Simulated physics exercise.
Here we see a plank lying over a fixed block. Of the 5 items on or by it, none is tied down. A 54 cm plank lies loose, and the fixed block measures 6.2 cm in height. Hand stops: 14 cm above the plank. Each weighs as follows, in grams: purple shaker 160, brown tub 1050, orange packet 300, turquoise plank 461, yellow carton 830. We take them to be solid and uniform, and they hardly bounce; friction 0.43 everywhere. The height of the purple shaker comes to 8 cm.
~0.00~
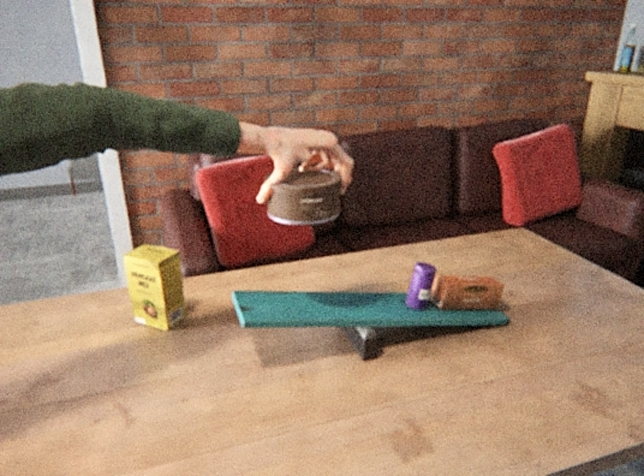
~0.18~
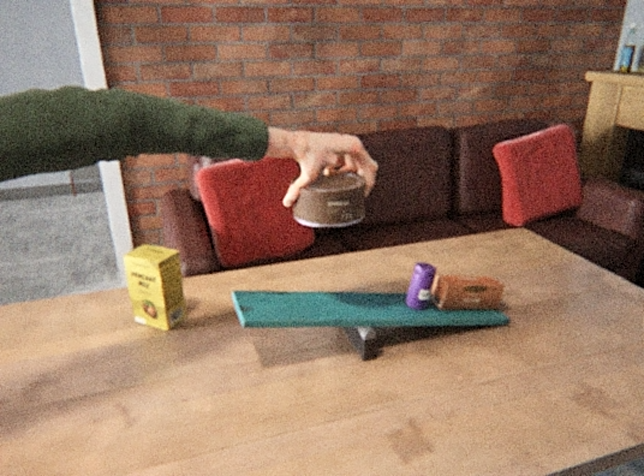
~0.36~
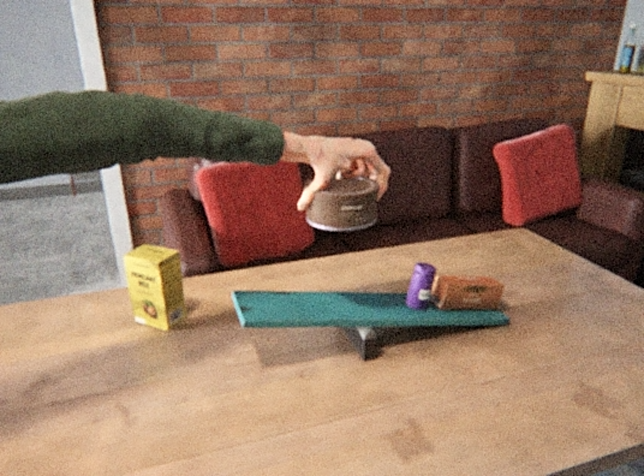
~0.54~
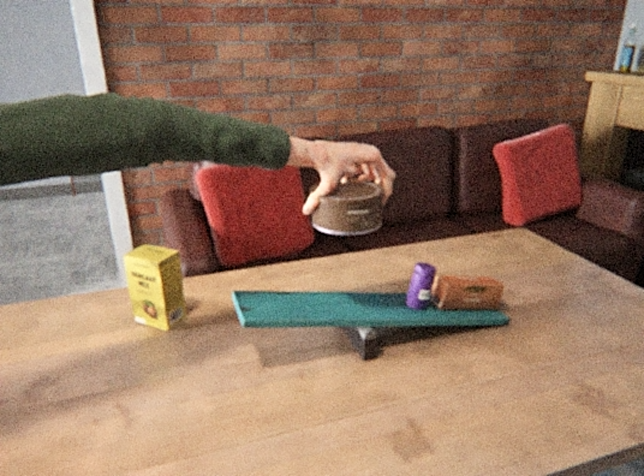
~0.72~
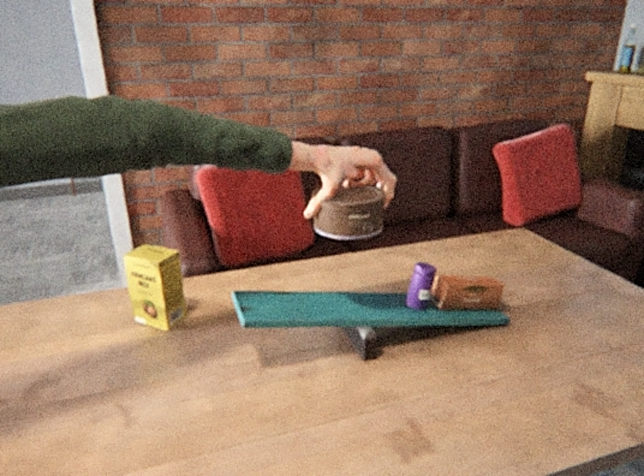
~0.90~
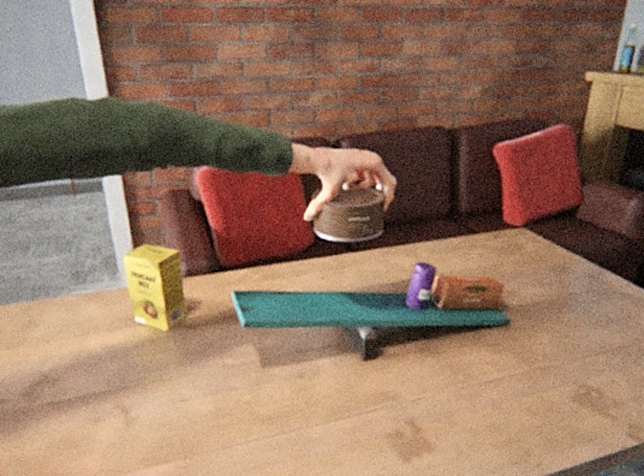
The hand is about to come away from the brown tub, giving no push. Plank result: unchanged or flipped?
Same tilt.
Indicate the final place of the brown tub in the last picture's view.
End position: Roughly (354, 291).
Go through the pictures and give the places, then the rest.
In the first frame, 9 cm from its drop point; brown tub (303, 194); purple shaker (421, 286).
In the second frame, 5 cm from its drop point; brown tub (329, 197); turquoise plank (378, 309).
In the third frame, 2 cm from its drop point; brown tub (342, 202); purple shaker (421, 286).
In the fourth frame, 1 cm from its drop point; brown tub (347, 205); turquoise plank (378, 309).
In the fifth frame, poised above the raised end; brown tub (349, 210); purple shaker (421, 286).
In the sixth frame, poised above the raised end; brown tub (349, 212); turquoise plank (378, 309).
After 1.26 s, plank at 11°, leaning as at the start; brown tub leaning 11° near (353, 291); orange packet leaning 3°.
After 1.62 s, plank at 11°, leaning as at the start; brown tub leaning 11° near (354, 291).
At rest (2.0 s), plank at 11°, leaning as at the start; not toppled but over 4 cm from the start, brown tub; the other 4 in place, give or take 4 cm. Seen from the same camera at the end, brown tub near (354, 291). The plank finishes with the same end low.
